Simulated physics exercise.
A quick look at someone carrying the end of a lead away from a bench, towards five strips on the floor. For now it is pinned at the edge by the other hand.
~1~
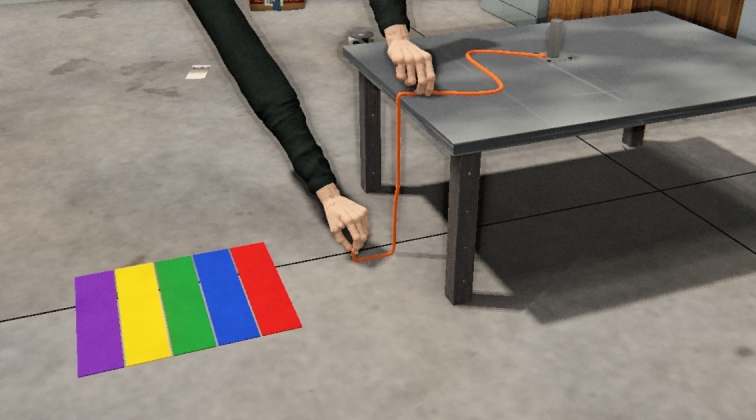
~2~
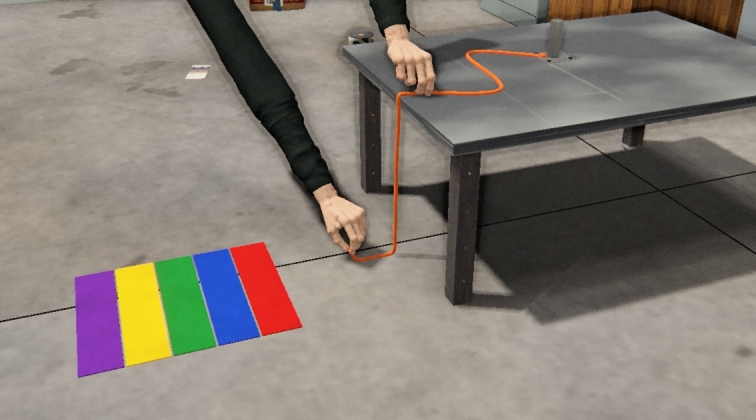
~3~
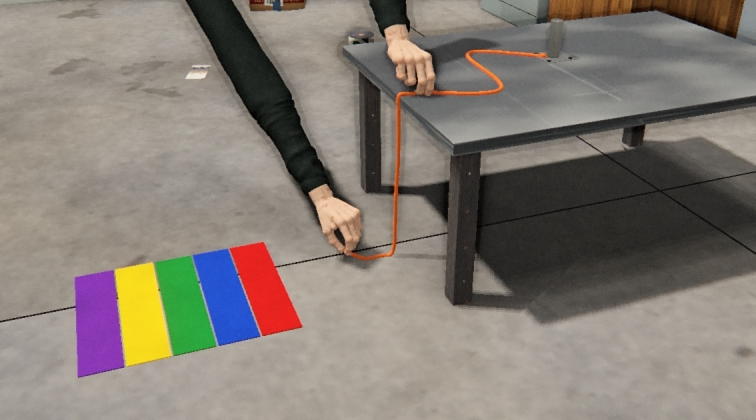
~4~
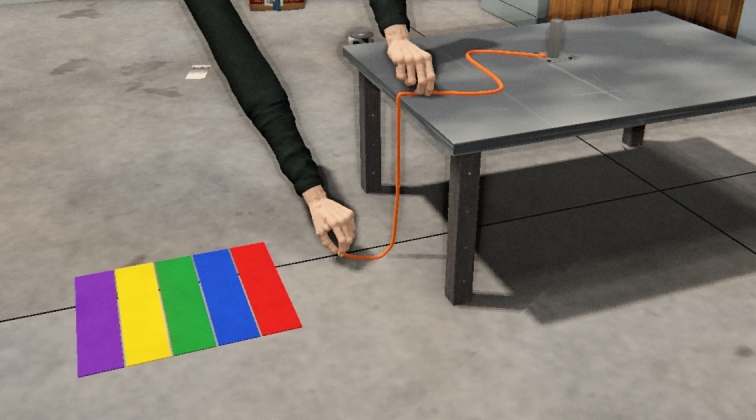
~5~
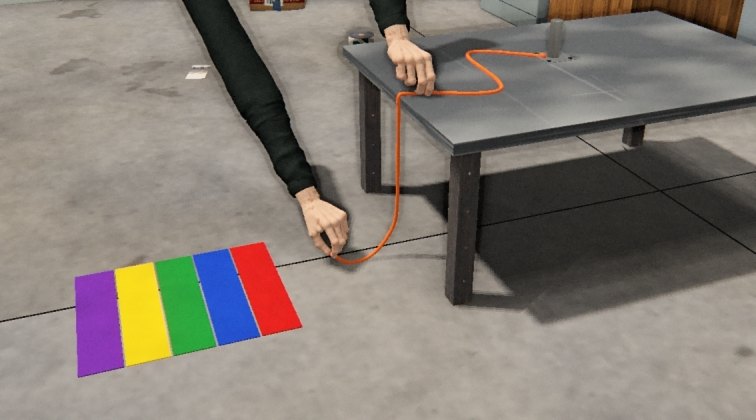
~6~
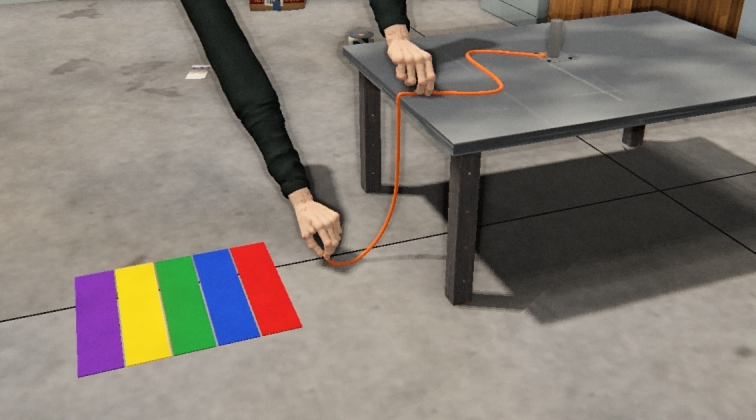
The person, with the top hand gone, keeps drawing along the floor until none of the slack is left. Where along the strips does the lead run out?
Over the purple strip.
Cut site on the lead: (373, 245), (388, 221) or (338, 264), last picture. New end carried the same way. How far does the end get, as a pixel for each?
In order, it ends up near (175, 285), (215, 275) and (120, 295).
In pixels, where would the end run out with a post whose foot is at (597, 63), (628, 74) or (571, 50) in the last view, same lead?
Roughly (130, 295), (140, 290) and (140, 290), try by try.
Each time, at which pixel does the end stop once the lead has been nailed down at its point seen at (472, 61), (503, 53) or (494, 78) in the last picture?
Per try (px, approx.): (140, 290), (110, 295), (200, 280).
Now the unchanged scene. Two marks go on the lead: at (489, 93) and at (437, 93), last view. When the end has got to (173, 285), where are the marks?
They go to (383, 118) and to (373, 164).
Soon after, end near (173, 285); over green.
Then, end near (123, 295); over yellow.
At full stretch, end near (91, 301); over purple. It halts on the purple strip.
